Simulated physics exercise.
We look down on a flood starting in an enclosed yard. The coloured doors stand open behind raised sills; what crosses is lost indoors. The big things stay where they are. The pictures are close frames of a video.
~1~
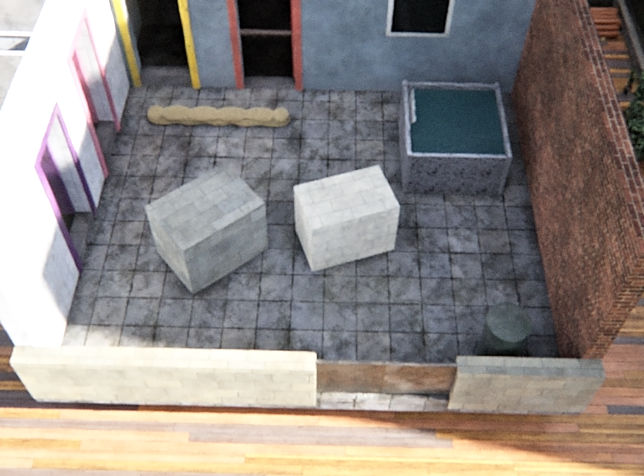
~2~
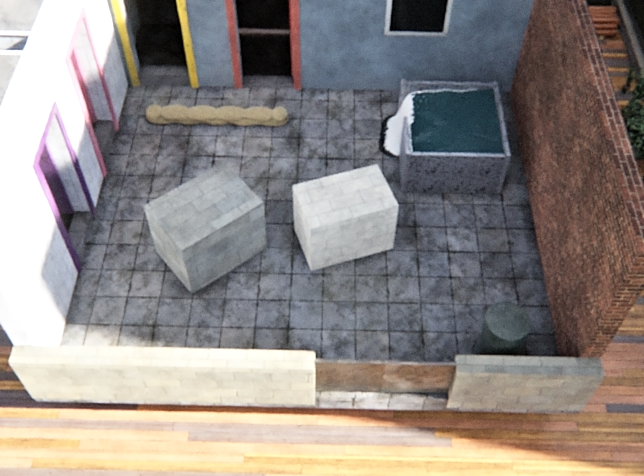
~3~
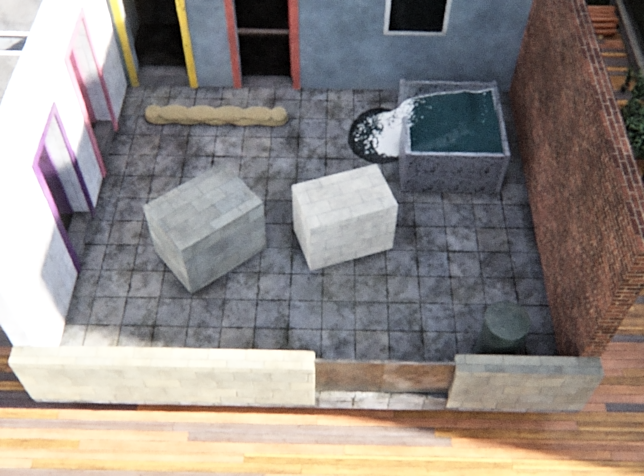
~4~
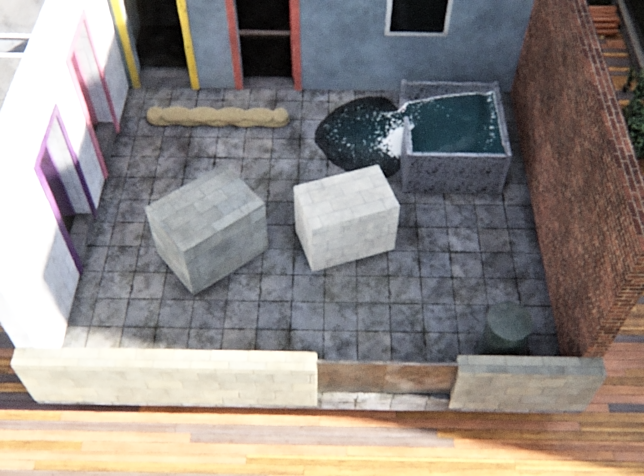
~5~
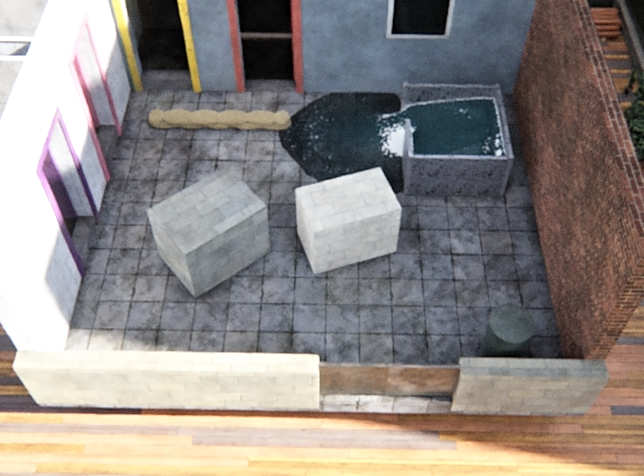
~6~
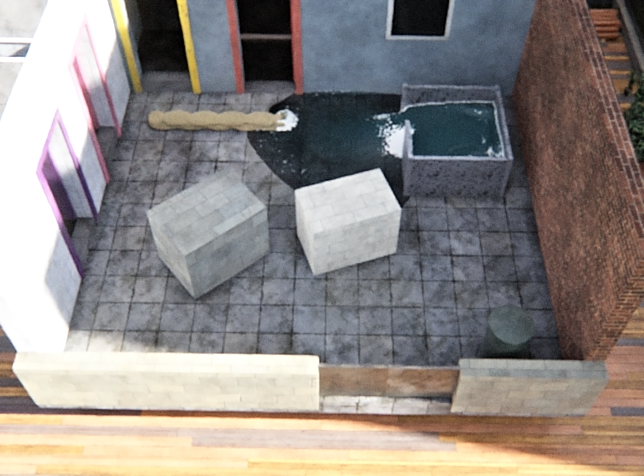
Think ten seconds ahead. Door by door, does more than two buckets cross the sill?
One by one: The pink door stays under that; the red door takes more than that; the purple door stays under that; the yellow door stays under that.
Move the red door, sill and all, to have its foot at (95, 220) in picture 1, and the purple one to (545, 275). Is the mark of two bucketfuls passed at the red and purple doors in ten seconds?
The red one takes more, the purple one holds.
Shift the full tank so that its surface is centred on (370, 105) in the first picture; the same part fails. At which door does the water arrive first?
That is the one in red.
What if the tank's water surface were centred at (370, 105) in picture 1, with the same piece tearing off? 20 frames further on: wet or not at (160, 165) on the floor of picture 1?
At that place: Wet.
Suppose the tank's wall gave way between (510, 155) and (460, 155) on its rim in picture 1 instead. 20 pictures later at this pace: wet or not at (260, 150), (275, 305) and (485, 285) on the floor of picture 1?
In turn: Not flooded, flooded, covered.
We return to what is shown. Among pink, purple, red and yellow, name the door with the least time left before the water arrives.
First comes the red door.
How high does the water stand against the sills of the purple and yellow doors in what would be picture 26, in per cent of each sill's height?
In turn 70 and 70 per cent.
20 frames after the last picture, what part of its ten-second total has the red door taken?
I make it 60 per cent.
A moment on, water covers 30 % of the floor; the pink door not reached, the red door under two buckets in, the purple door not reached, the yellow door wet at the sill, nothing in.
Next, water covers 40 % of the floor; the pink door wet at the sill, nothing in, the red door over two buckets in, the purple door not reached, the yellow door wet at the sill, nothing in.
Then, water covers 45 % of the floor; the pink door wet at the sill, nothing in, the red door over two buckets in, the purple door wet at the sill, nothing in, the yellow door wet at the sill, nothing in.
Later, water covers 55 % of the floor; the pink door wet at the sill, nothing in, the red door over two buckets in, the purple door wet at the sill, nothing in, the yellow door wet at the sill, nothing in.
In the end, water covers 85 % of the floor; the pink door wet at the sill, nothing in, the red door far over two buckets in, the purple door wet at the sill, nothing in, the yellow door wet at the sill, nothing in.
